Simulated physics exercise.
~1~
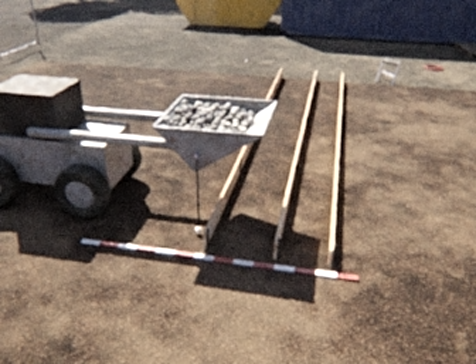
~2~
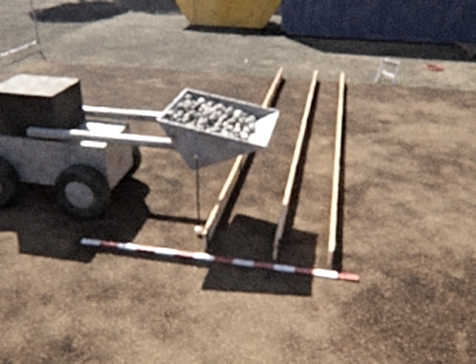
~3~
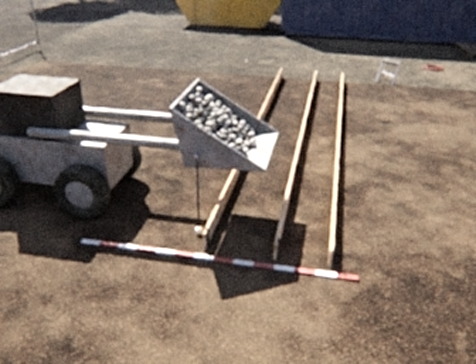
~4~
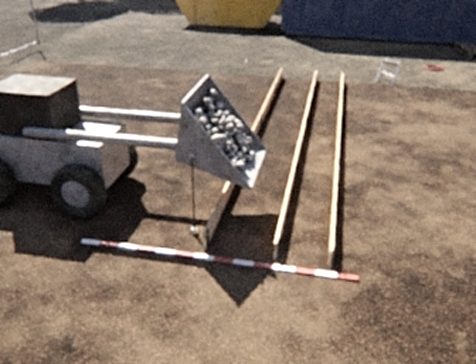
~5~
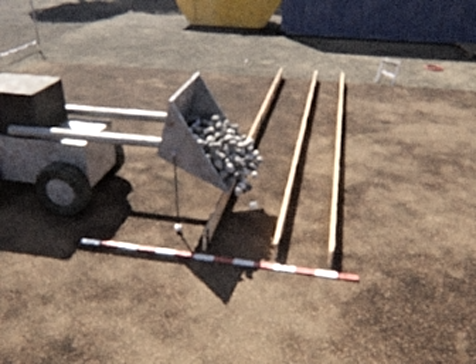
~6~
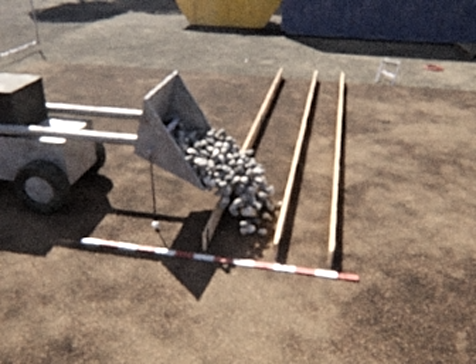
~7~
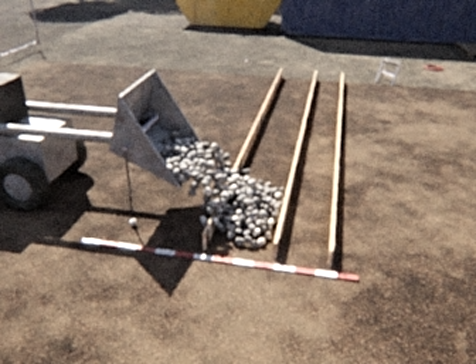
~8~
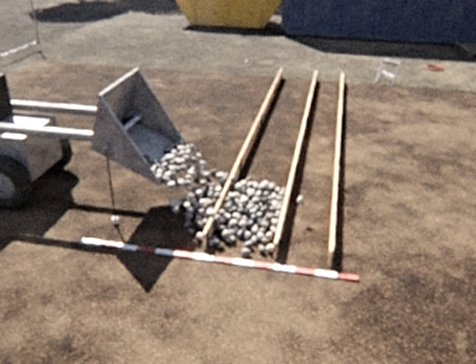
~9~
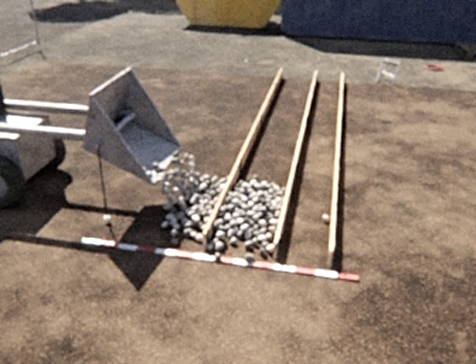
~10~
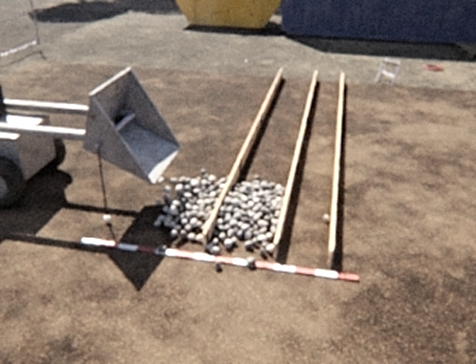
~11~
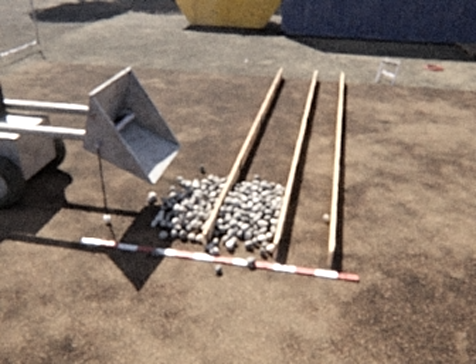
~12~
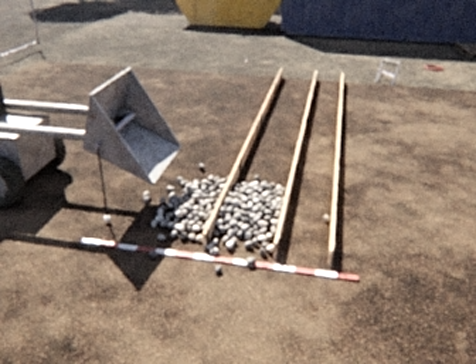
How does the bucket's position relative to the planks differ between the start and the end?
At the start the bucket is right up by the left plank, reaching over its near part. At the end it is farther left, with a clear gap between it and that plank.
A grey loader with a dark top stands at the left of a sunlit brown dirt yard, seen from above at an angle, holding a bucket full of rounded grey stones. Three pale planks lie to the right behind a red and white striped staff, with yellow and dark blue objects at the back. The bucket tips steeply forward and to the right. As stones start pouring over its lip, the loader backs away left, trailing them across the ground. It stops with the emptied bucket still tilted, and the stones rest in a low heap on both sides of the left plank, with a few strays.
